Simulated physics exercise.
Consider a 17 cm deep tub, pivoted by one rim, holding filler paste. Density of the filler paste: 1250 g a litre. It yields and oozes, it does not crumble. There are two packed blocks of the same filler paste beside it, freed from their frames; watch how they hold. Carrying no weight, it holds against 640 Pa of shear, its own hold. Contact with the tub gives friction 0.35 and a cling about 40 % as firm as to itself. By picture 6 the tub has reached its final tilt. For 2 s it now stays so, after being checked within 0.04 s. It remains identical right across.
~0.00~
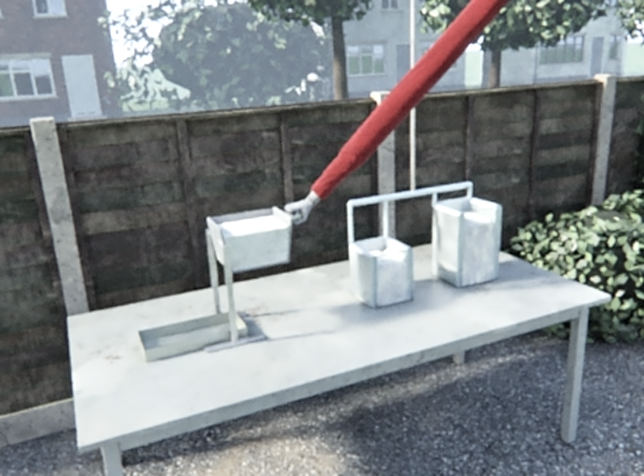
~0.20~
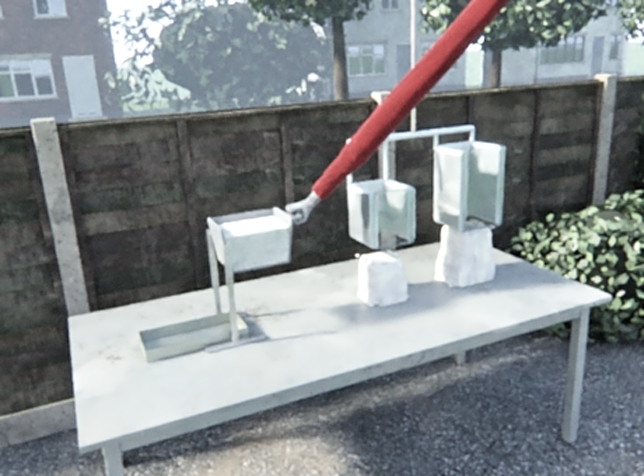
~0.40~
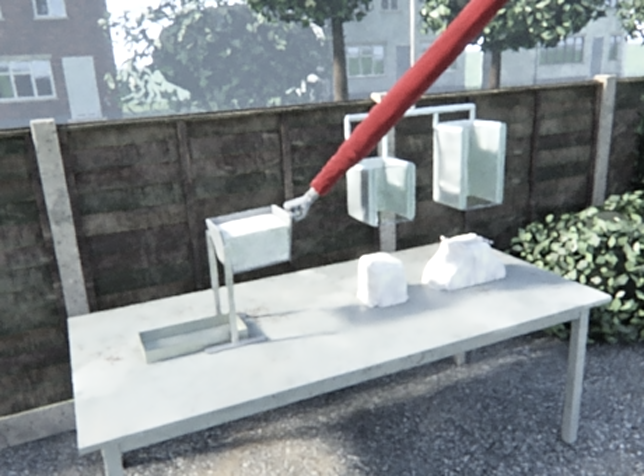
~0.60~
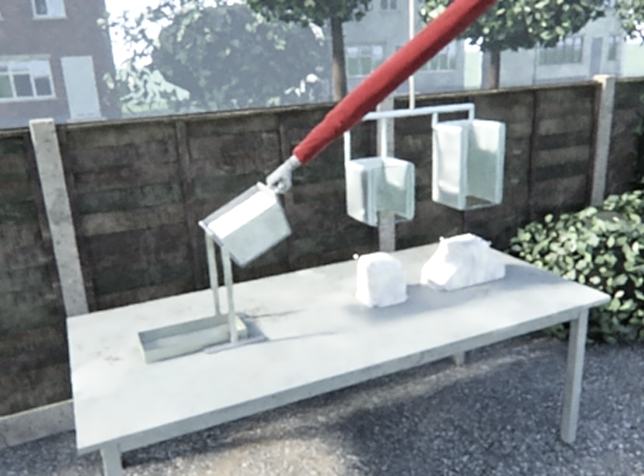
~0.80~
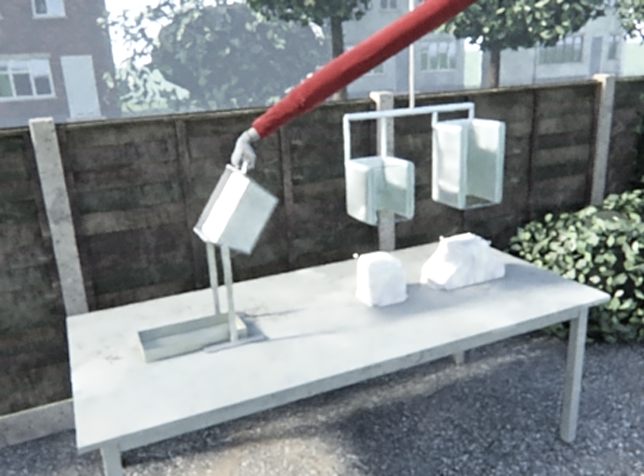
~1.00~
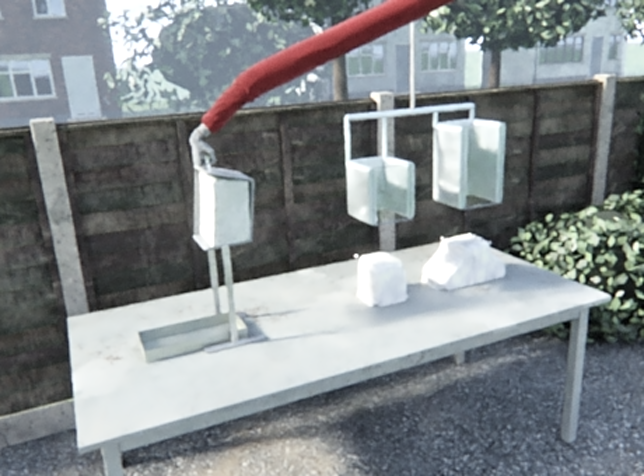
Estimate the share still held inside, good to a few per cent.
I would say about 41 percent.
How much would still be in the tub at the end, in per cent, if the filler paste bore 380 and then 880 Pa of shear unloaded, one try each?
Respectively, close to 35 % and close to 50 %.
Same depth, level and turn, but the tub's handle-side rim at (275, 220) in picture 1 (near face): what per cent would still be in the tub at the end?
It would be near 95 %.
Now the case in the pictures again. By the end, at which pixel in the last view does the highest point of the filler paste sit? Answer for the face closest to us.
The highest point sits at around (232, 219).
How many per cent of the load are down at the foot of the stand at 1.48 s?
0 %.
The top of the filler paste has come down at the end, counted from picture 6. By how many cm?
About 16 cm.
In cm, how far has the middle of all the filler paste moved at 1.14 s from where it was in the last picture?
Shift: Some 5 cm.
After 1.14 s, the tub is at 83 degrees and holds 91 %.
After 1.31 s, the tub is at 83 degrees and holds 55 %.
After 1.48 s, the tub is at 83 degrees and holds 41 %.
After 1.65 s, the tub is at 83 degrees and holds 41 %.
After 3.00 s, at the end, the tub is at 83 degrees and holds 41 %.
